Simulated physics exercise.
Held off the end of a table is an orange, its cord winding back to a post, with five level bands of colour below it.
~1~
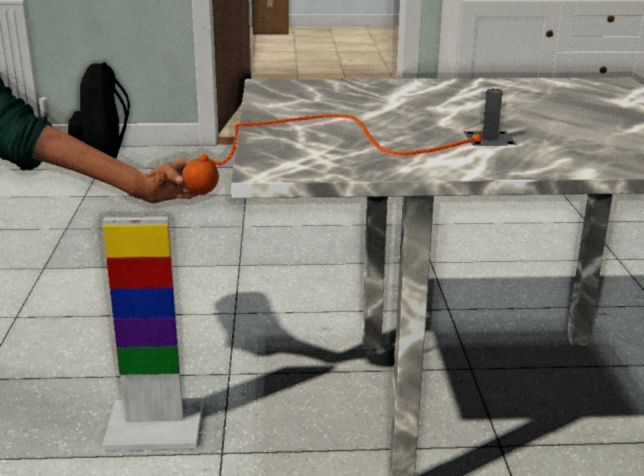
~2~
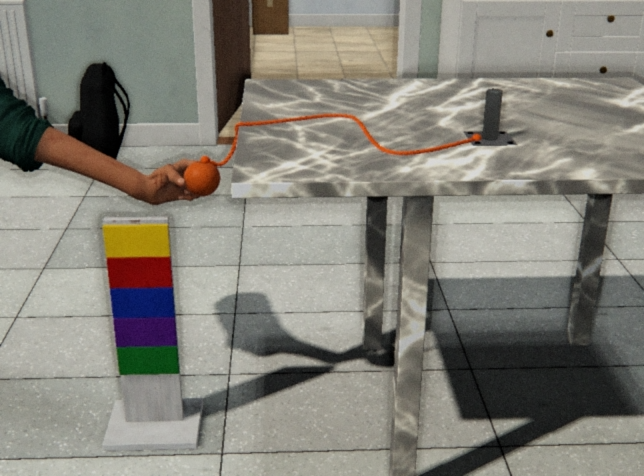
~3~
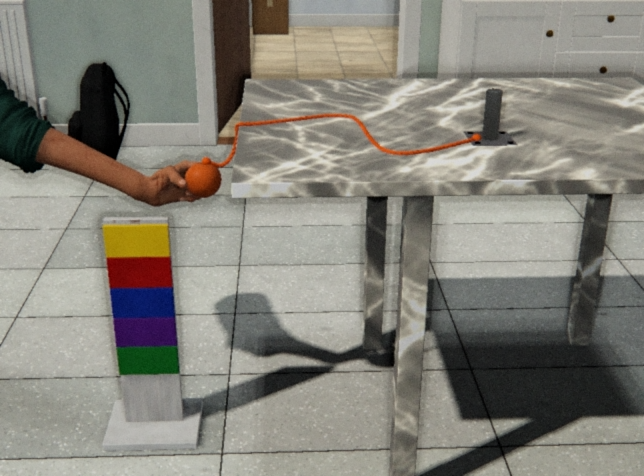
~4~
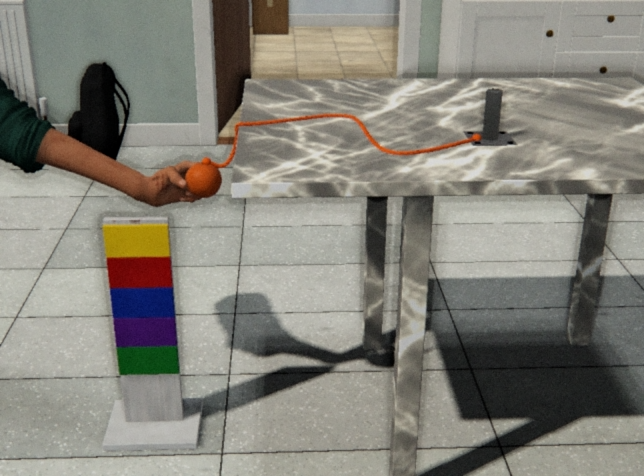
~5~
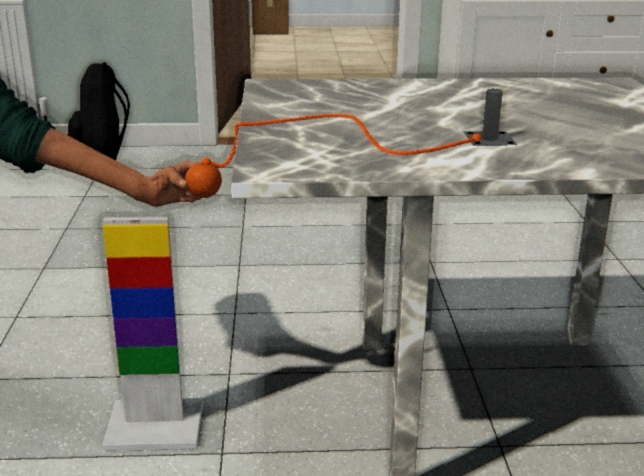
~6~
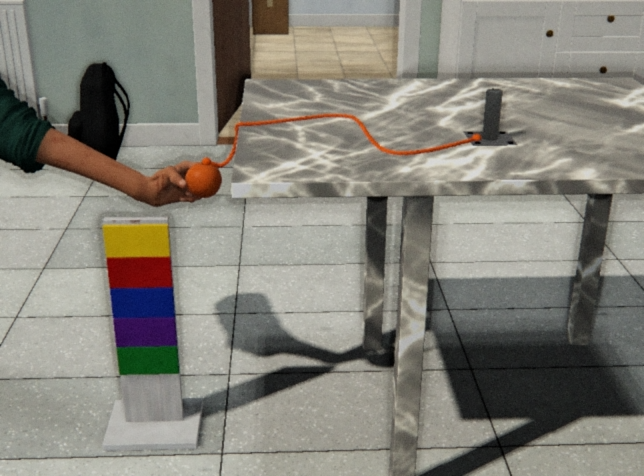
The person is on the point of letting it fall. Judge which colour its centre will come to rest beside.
Its centre comes to rest beside blue.
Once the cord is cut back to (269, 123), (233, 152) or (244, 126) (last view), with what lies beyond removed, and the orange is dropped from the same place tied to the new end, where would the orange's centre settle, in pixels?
In order, it comes to rest around (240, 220), (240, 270) and (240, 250).
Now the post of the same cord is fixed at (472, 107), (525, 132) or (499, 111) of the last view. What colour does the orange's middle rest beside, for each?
Blue, red, red.
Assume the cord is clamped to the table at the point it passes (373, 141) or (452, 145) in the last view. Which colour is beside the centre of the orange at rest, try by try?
For the first place it's red, and for the second blue.
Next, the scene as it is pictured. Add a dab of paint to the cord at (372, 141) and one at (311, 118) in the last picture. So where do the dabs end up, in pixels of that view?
(332, 136) and (238, 170), roughly.
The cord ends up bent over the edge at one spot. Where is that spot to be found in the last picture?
You'll find it close to (339, 116).
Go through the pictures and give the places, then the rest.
In the first picture, orange (201, 177); yellow (137, 242); red (140, 274); blue (142, 304); purple (145, 333); green (148, 361).
In the second picture, orange (202, 179); cord through (450, 146) (384, 150) (364, 128) (322, 116) (251, 124).
In the third picture, orange (203, 180).
In the fourth picture, orange (203, 180); cord through (450, 146) (384, 150) (364, 128) (322, 116) (251, 124).
In the fifth picture, orange (203, 180).
In the sixth picture, orange (203, 180); cord through (450, 146) (384, 150) (364, 128) (322, 116) (251, 124).
A little later, orange near (229, 285); level with red.
Next, orange near (261, 310); level with blue.
When it is over, orange near (243, 314); level with blue. Its centre hangs level with the blue band.
